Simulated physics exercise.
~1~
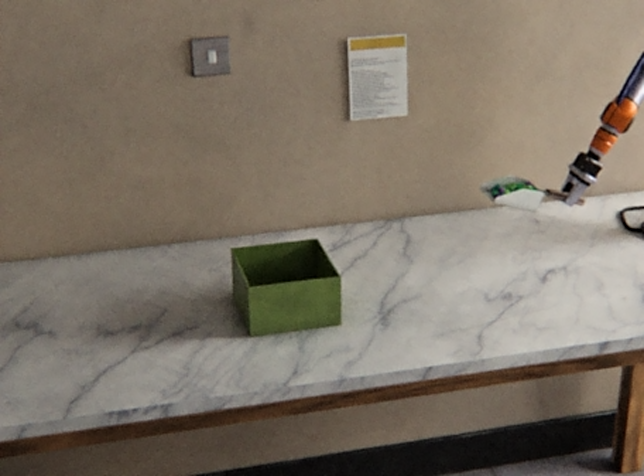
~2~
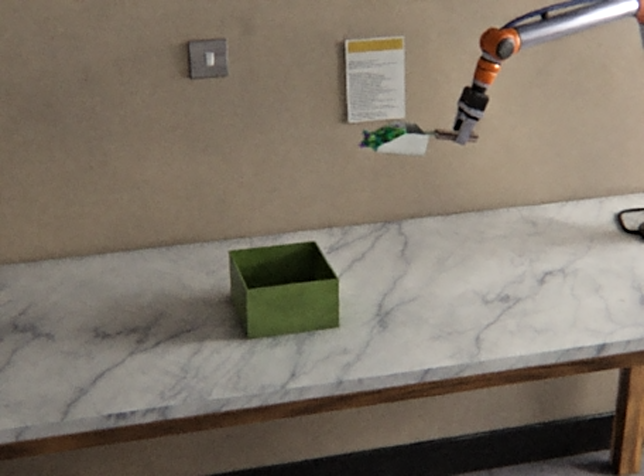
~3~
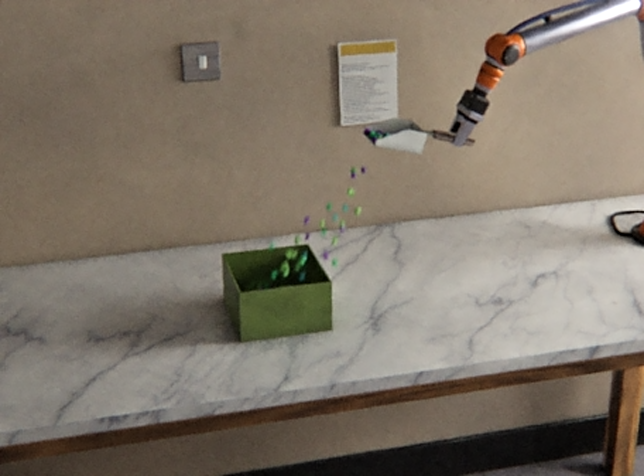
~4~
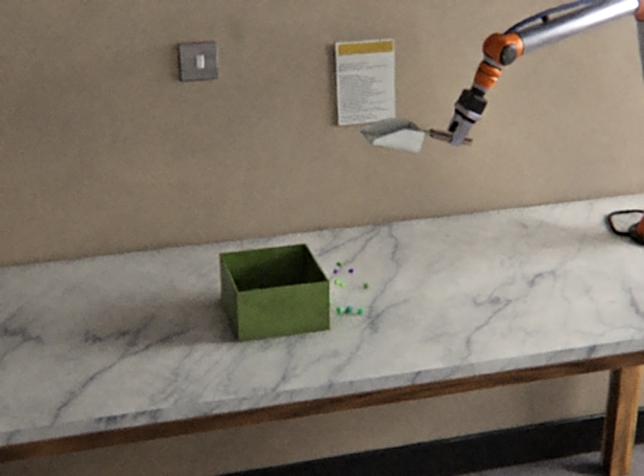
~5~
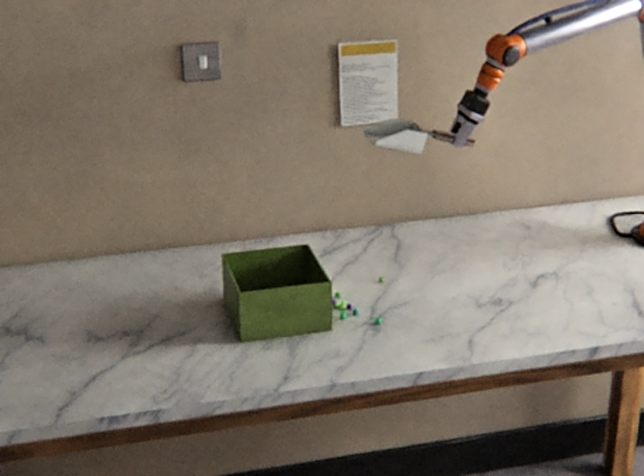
In this clip, a robotic arm lifts a scoop of small green and purple round sweets leftward above a marble table, and they spill toward a green open box. Most land inside, while several come to rest on the tabletop to its right.
